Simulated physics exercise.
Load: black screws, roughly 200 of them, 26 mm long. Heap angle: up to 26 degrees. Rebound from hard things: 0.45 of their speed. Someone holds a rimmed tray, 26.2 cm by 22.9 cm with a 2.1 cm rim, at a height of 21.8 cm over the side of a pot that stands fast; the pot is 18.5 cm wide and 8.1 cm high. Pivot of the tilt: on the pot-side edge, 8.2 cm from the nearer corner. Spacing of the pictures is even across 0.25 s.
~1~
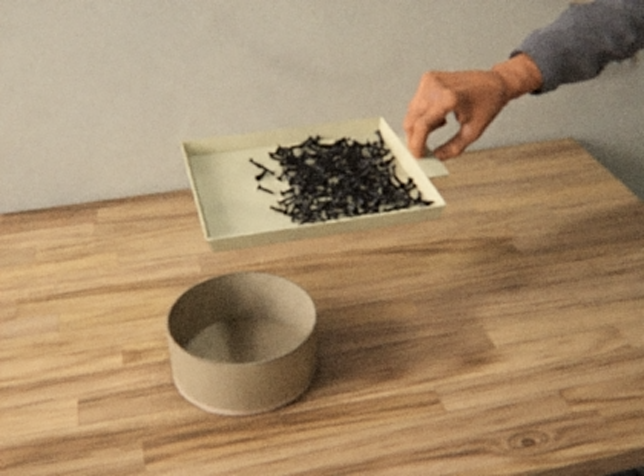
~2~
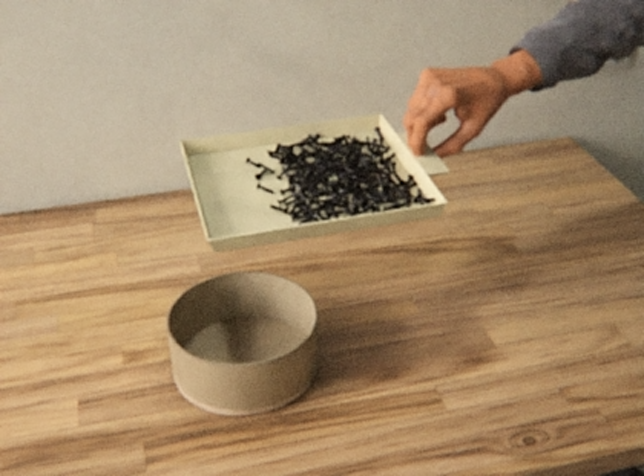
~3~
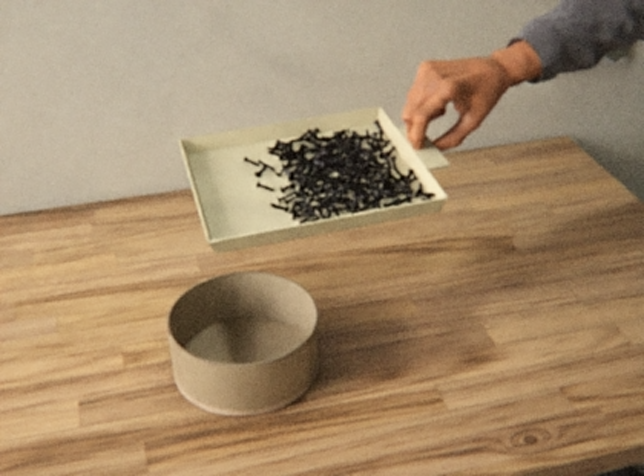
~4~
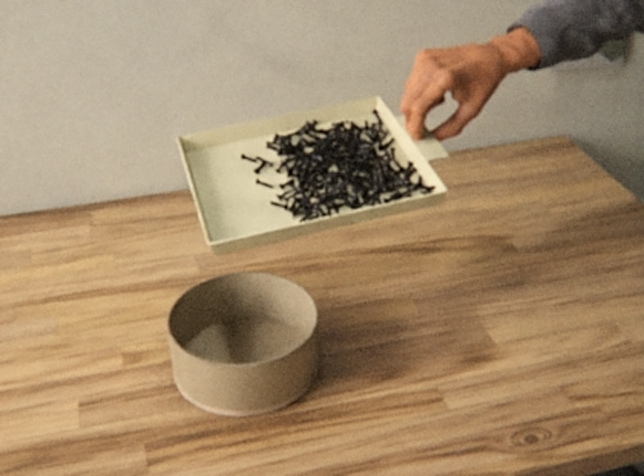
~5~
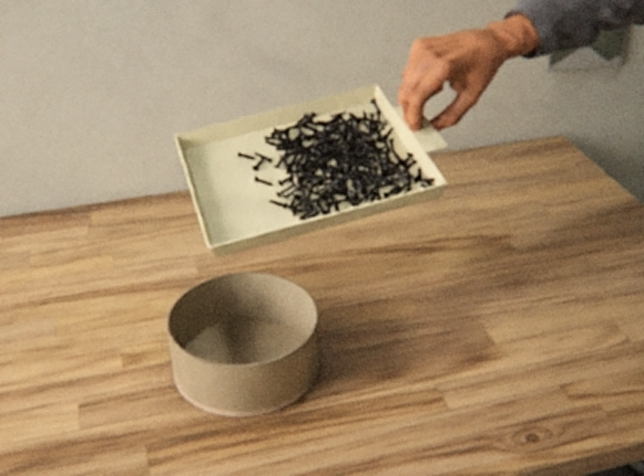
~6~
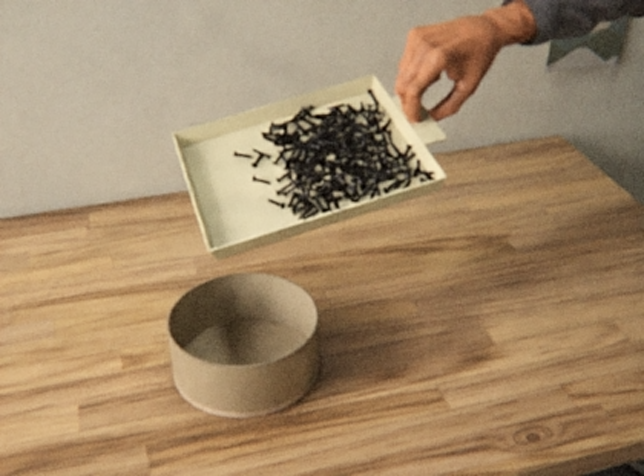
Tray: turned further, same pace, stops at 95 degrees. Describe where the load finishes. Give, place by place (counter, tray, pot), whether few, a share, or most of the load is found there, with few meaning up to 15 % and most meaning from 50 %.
For the counter I expect a share; for the tray I expect few; for the pot I expect most.
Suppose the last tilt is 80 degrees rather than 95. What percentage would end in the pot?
I'd put it at close to 60 per cent.
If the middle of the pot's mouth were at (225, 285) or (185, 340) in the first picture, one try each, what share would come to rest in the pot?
0 and 95 %.
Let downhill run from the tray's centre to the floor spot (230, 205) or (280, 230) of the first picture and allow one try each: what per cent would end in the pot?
That would be close to 40 per cent, then close to 75 per cent.
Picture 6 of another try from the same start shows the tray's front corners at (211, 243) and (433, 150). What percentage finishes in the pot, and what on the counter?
Per cent by place - pot 35, counter 65.
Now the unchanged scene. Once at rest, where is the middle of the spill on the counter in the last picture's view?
Around (185, 446).
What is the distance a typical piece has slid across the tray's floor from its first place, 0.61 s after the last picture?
Roughly 15 cm.
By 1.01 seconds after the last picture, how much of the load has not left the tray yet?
60 %, give or take.
Then, 0.61 s after the last picture, tilt 51 degrees; the tray holds 100 %, the pot 0 %.
Then, 1.01 s after the last picture, tilt 77 degrees; the tray holds 60 %, the pot 20 %.
Then, 1.50 s after the last picture, tilt 95 degrees; the tray holds 0 %, the pot 70 %.
In the end, counter 30 %, tray 0 %, pot 70 %.
